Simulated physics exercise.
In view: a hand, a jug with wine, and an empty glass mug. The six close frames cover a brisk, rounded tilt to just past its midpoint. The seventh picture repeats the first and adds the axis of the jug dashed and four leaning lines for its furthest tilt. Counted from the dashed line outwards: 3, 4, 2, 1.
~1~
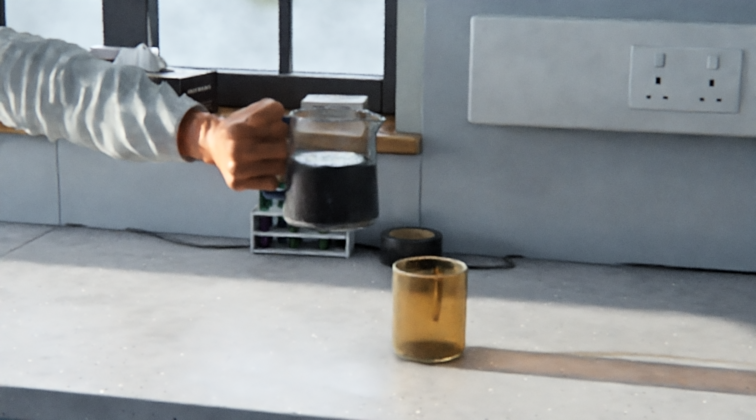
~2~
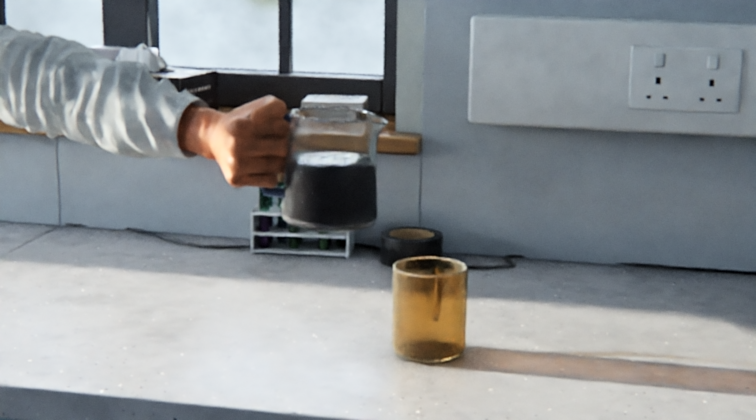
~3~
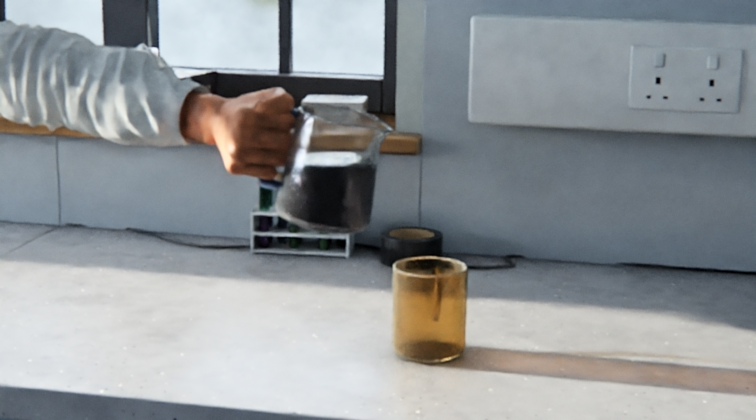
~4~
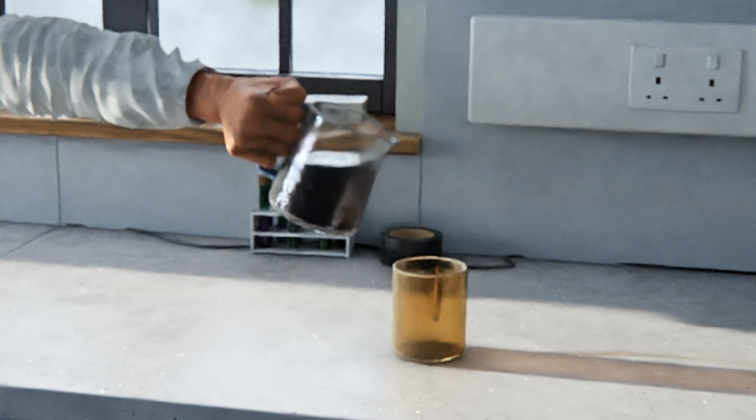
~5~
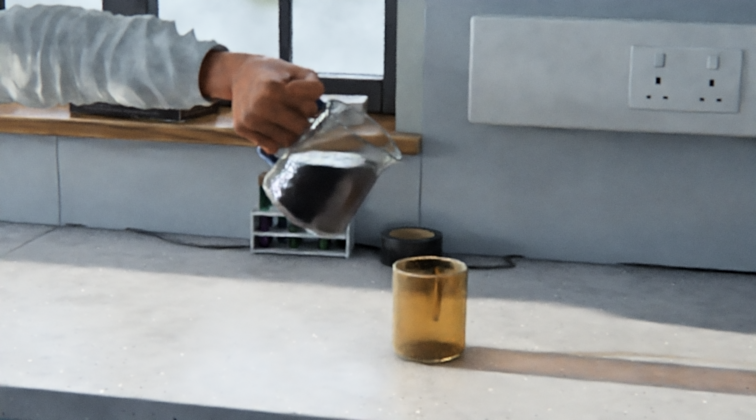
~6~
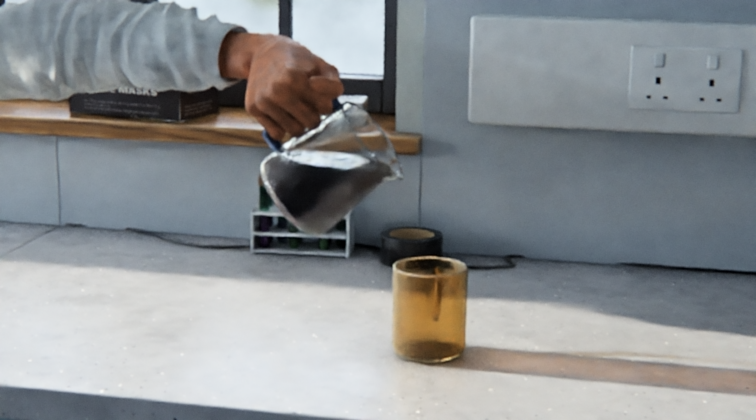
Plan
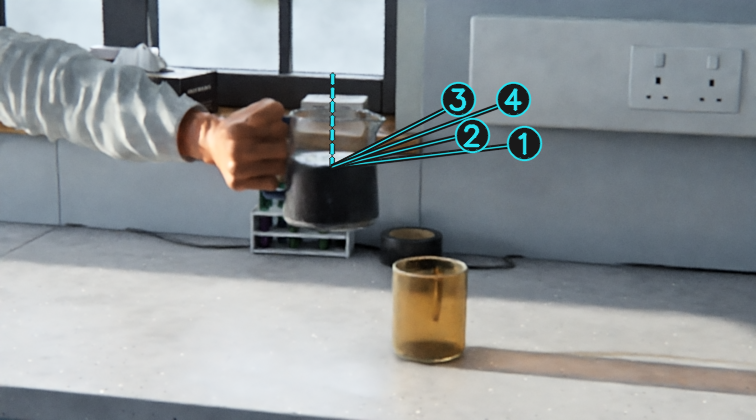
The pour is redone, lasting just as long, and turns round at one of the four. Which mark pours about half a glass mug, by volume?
2 works best here.
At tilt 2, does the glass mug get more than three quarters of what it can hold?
No.
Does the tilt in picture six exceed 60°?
No.
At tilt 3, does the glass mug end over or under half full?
Under half.
On the marked copy, 1 at (507, 146); 2 at (455, 137); 3 at (444, 110); 4 at (497, 106).
For tilt 1, the glass mug ends with about 67 % of what it can hold.
For tilt 2, the glass mug ends with about 51 % of what it can hold.
For tilt 3, the glass mug ends with about 22 % of what it can hold.
For tilt 4, the glass mug ends with about 36 % of what it can hold.
